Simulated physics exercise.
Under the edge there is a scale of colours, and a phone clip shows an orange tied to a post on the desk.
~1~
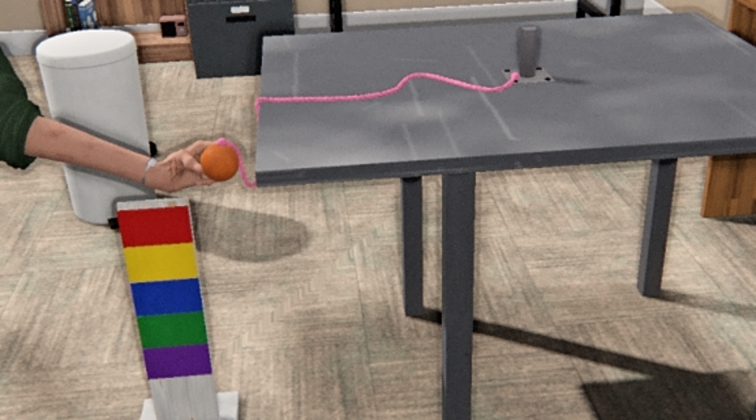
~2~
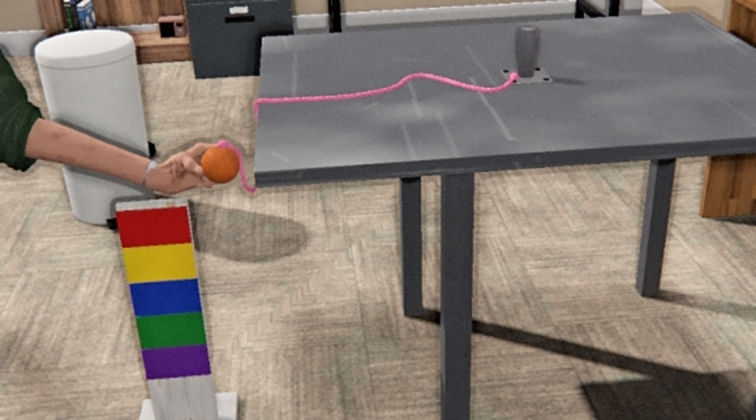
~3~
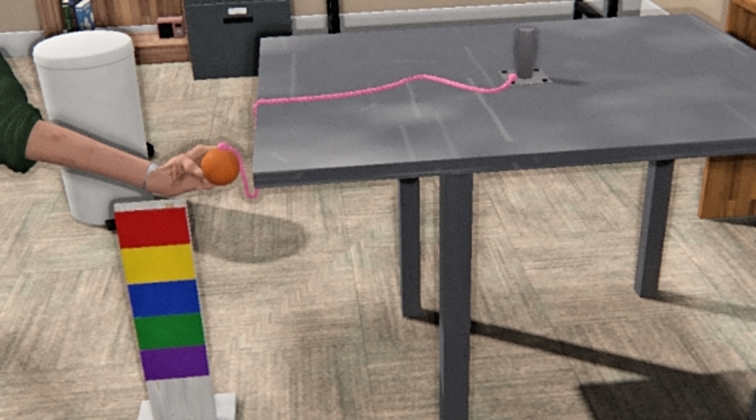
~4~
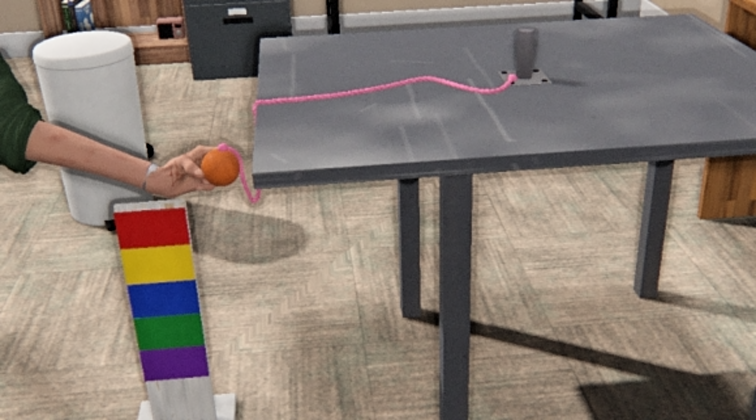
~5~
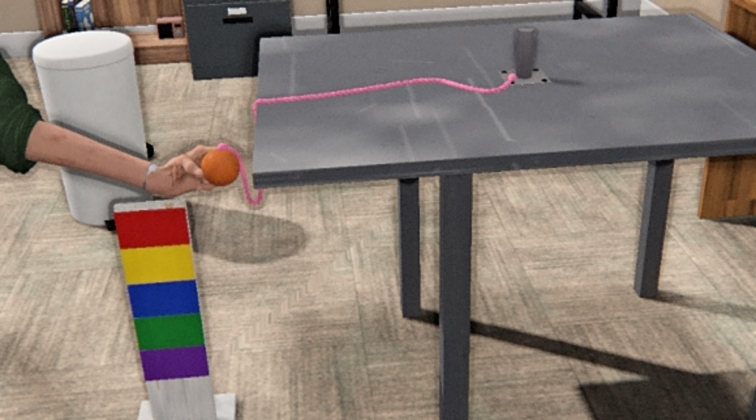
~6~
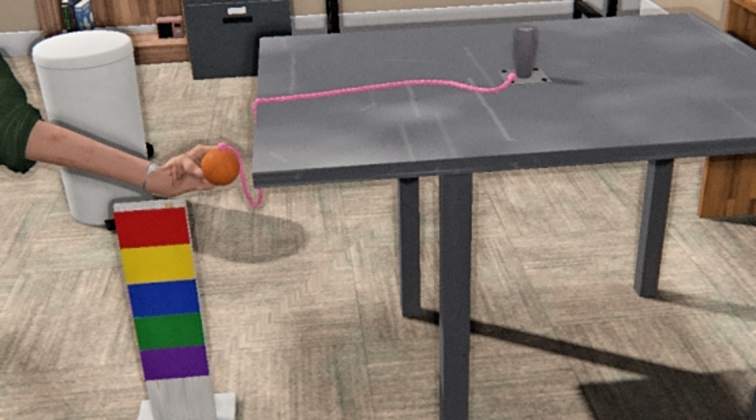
Pink cord tied to a post on a grey desk slackening slightly over the edge while a hand holds an orange still.
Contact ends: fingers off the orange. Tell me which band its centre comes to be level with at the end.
Its centre comes to be level with the green band.
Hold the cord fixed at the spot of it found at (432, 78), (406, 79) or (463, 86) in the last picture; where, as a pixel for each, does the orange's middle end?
Roughly (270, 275), (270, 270) and (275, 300), in that order.
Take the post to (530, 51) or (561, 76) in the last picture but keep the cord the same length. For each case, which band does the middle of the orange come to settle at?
Result 1: Blue. Result 2: Blue.
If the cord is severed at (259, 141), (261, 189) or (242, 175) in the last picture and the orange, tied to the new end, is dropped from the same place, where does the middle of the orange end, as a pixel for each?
The places are (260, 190), (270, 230) and (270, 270).
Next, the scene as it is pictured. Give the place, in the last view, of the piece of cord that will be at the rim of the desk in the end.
The piece you want is at about (292, 98).
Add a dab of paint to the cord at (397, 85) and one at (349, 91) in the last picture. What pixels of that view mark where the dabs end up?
The first lands at (365, 89), while the second lands at (315, 93).
Soon after, orange near (305, 303); level with green.
After that, orange near (269, 315); level with green.
In the end, orange near (280, 315); level with green. The cord holds its middle at green.
